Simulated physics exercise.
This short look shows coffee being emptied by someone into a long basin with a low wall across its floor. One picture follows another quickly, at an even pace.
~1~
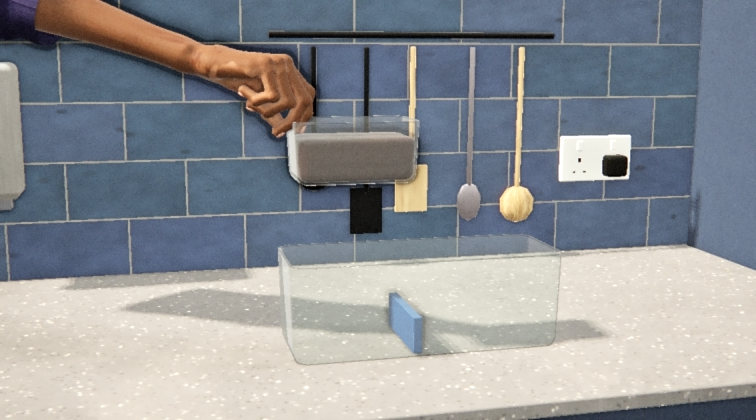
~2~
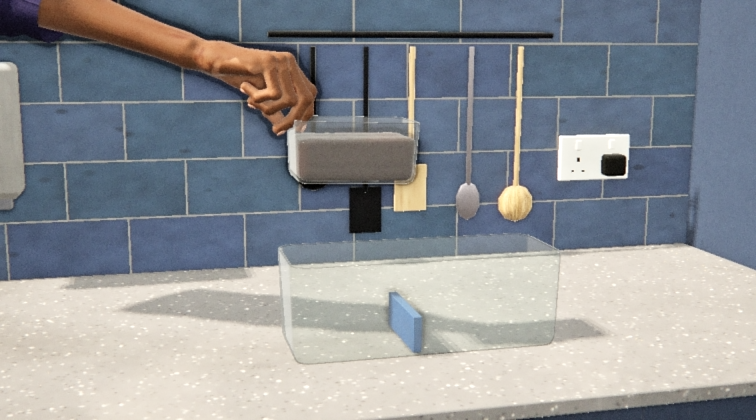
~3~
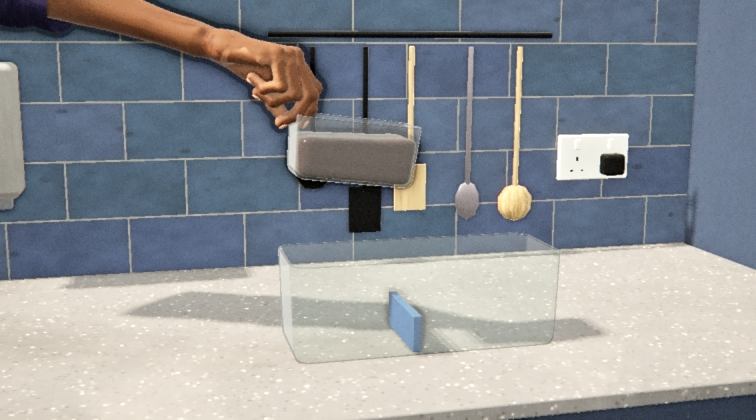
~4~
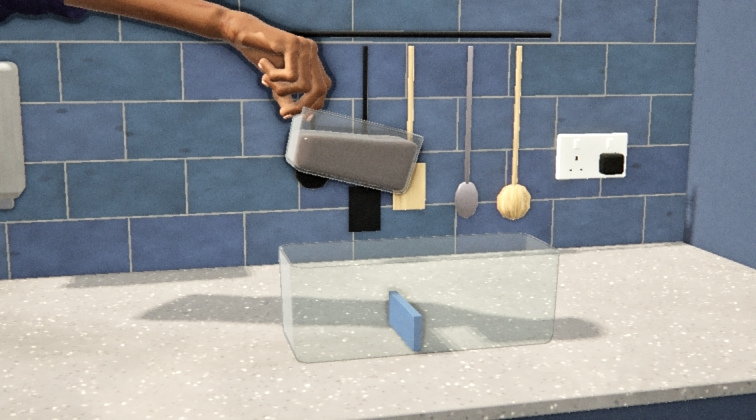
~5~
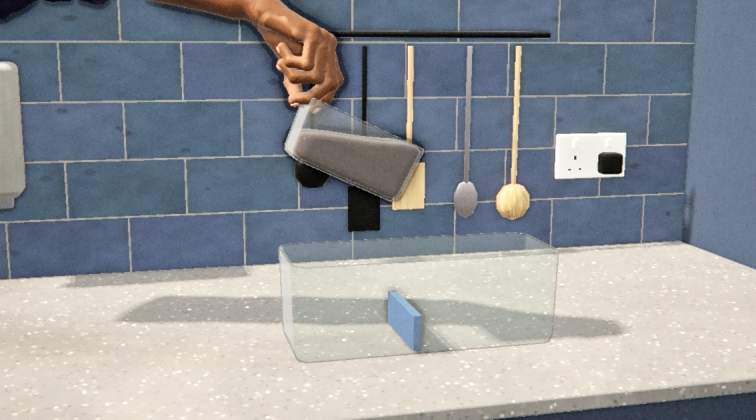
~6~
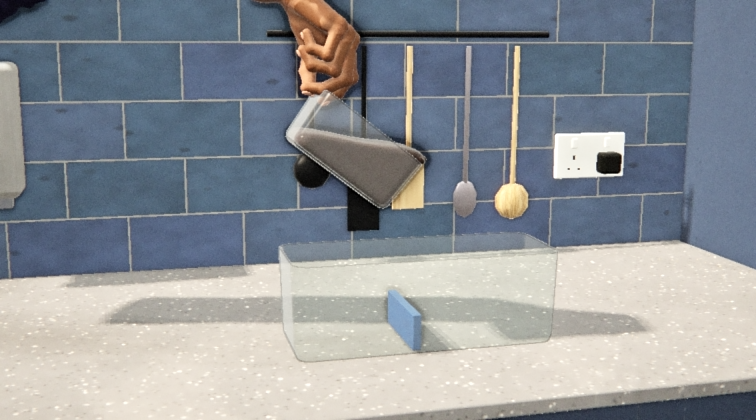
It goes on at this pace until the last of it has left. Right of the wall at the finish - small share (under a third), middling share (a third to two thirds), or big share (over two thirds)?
Big.
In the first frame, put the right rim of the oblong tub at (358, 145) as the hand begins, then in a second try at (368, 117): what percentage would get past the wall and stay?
The first start yields 20 per cent, the second 45 per cent.
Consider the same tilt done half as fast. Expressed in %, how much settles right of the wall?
About 80 per cent.
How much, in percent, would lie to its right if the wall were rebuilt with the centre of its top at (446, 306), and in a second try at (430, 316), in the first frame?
Around 40 percent in try one and around 45 percent in try two.
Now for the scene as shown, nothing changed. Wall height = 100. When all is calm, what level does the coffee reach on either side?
Left 20 %, right 50 %.
A moment on, the oblong tub is tipped right over and 10 per cent is still to pour, 0 is left of the wall and 57 right of it.
Next, the oblong tub is tipped right over and 0 per cent is still to pour, 17 is left of the wall and 77 right of it.
Then the oblong tub is tipped right over and 0 per cent is still to pour, 20 is left of the wall and 77 right of it.
Later the oblong tub is tipped right over and 0 per cent is still to pour, 20 is left of the wall and 77 right of it.
At rest 21 per cent lies left of the wall, 77 right of it and 3 outside.
